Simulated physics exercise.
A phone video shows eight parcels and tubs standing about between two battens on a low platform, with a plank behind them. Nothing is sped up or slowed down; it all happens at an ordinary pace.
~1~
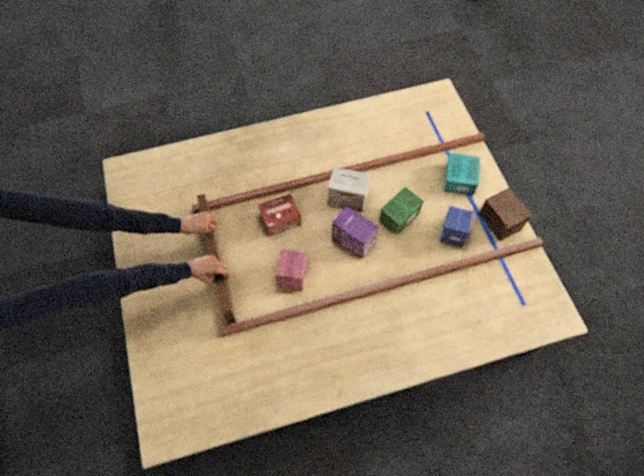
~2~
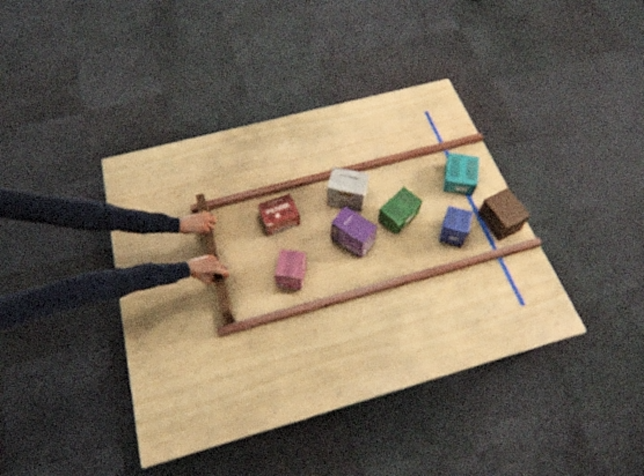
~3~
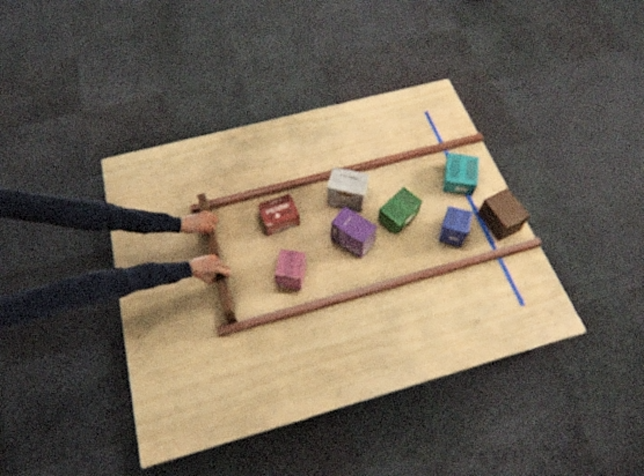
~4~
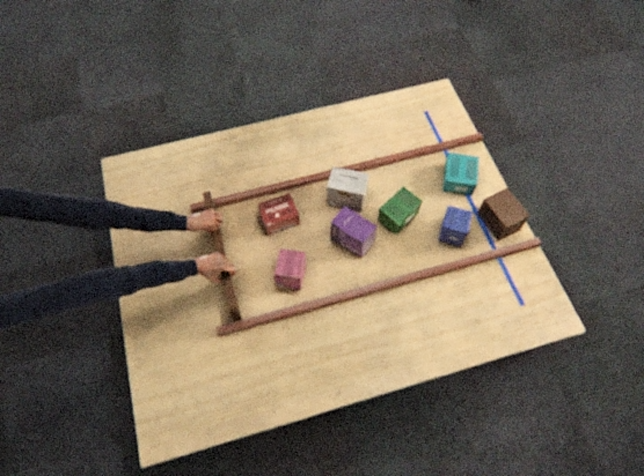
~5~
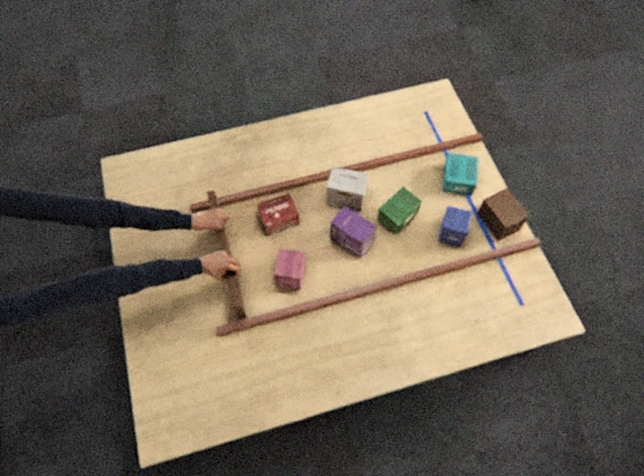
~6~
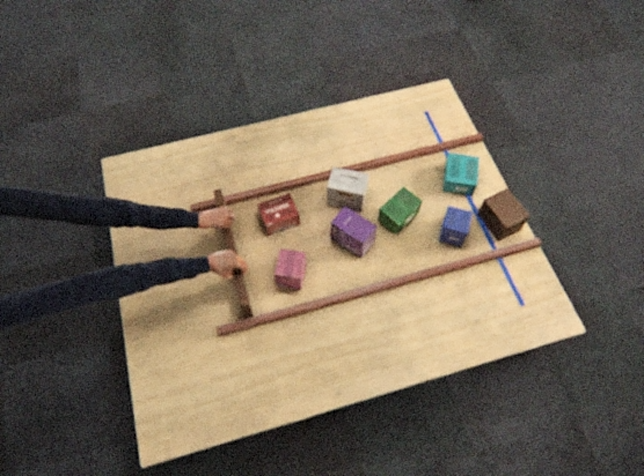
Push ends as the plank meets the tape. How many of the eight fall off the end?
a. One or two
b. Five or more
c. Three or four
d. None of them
Option c: Three or four.
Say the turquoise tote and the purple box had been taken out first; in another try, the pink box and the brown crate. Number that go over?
2 in the first case, 2 in the second.
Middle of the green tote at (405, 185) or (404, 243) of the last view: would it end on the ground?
Taking them in order, it gets knocked off and then remains on top.
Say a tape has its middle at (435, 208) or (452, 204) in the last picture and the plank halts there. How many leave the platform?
Try by try, 1 and 2.
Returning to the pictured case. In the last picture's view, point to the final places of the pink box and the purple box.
Near (498, 217) and (494, 188).
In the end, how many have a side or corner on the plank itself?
It ends up touching 3.
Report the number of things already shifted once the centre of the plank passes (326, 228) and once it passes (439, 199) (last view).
Up to then 4, and up to the other point 8.
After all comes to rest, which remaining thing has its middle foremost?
The blue tote finishes nearest.
Soon after, none off yet; brown crate at rest near (503, 215); turquoise tote at rest near (461, 174); blue tote at rest near (455, 227).
Then, none off yet; brown crate at rest near (503, 215); turquoise tote moved a little near (467, 168); blue tote at rest near (455, 227).
At rest, the number that fall off is three or four; fallen, white box, green tote, turquoise tote and brown crate.
